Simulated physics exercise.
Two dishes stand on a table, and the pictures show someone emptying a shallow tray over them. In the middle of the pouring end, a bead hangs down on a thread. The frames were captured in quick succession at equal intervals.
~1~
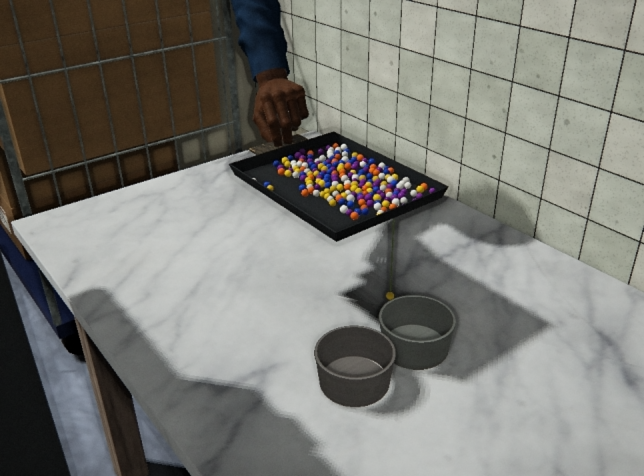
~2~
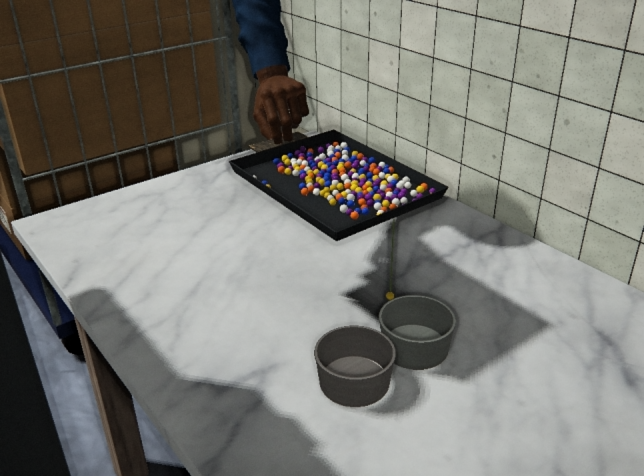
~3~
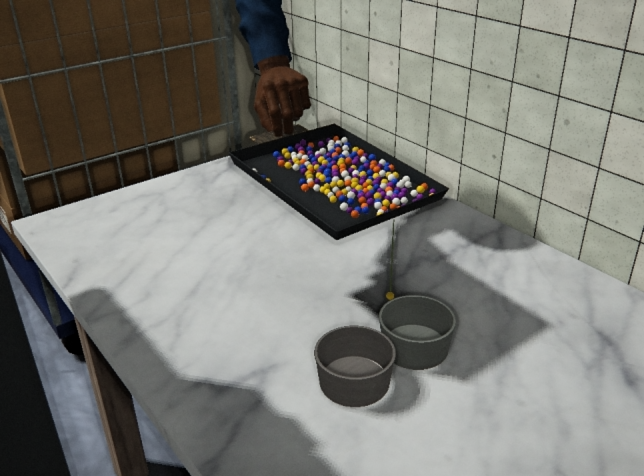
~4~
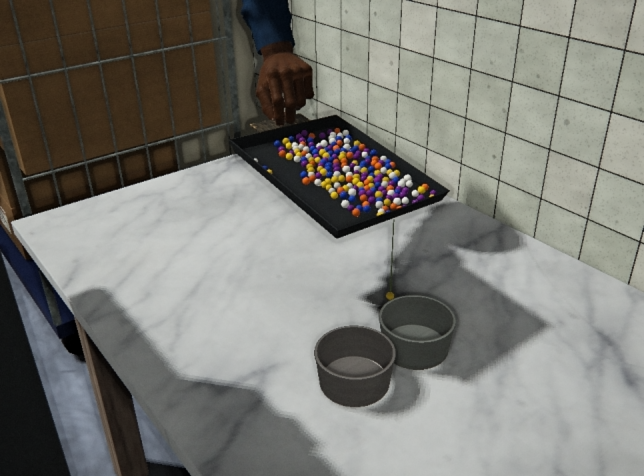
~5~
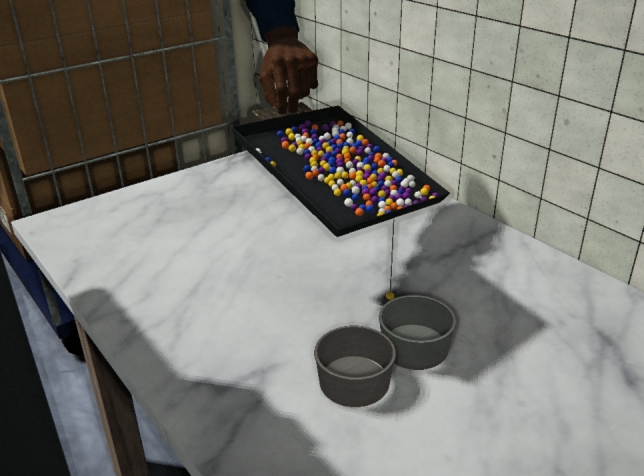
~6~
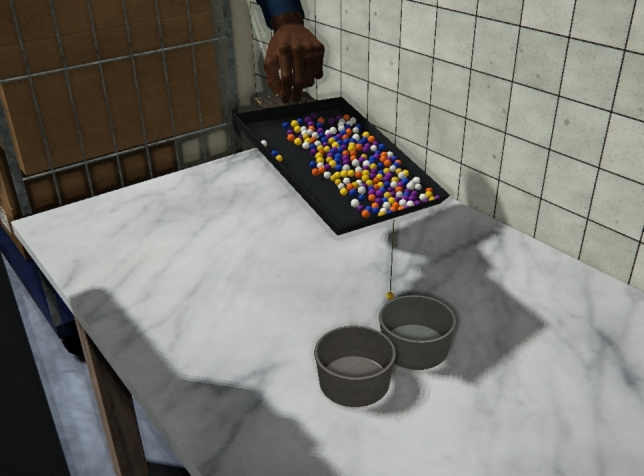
On a marble-topped table by a tiled wall, a hand slowly tilting a dark tray of colourful beads above two grey dishes.
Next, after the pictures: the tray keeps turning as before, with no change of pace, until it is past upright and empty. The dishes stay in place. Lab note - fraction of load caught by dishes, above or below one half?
Watching it, the dishes let slip most of it.
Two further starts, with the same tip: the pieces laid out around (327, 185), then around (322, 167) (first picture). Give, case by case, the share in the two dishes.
First try 30 %, second try 20 %.
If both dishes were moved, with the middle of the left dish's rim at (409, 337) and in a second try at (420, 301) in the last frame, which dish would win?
Placement one: The right-positioned dish. Placement two: The left-positioned dish.
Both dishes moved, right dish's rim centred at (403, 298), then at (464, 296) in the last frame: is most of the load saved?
Well, not up to half at the first spot and in excess of half at the second.
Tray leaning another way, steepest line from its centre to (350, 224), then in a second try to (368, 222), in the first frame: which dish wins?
It would be the left-side one to begin with, and after that the left-side one.
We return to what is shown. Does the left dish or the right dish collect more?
I'd say more ends in the right-side one.
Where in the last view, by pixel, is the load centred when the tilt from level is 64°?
Roughly (427, 213).
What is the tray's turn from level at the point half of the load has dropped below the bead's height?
The tilt then is about 80°.
Soon after the last picture, tray tipped steeply; about two thirds on the tray; a small part in the right dish; a small part outside both; about a quarter in the air.
A little later, tray tipped past a quarter turn; a stray few on the tray; a stray few in the left dish; about a quarter in the right dish; about two thirds outside both; a small part in the air.
Later still, tray tipped past a quarter turn; a stray few in the left dish; about a quarter in the right dish; about two thirds outside both.
By the end, tray tipped past a quarter turn; a stray few in the left dish; about a quarter in the right dish; about two thirds outside both.
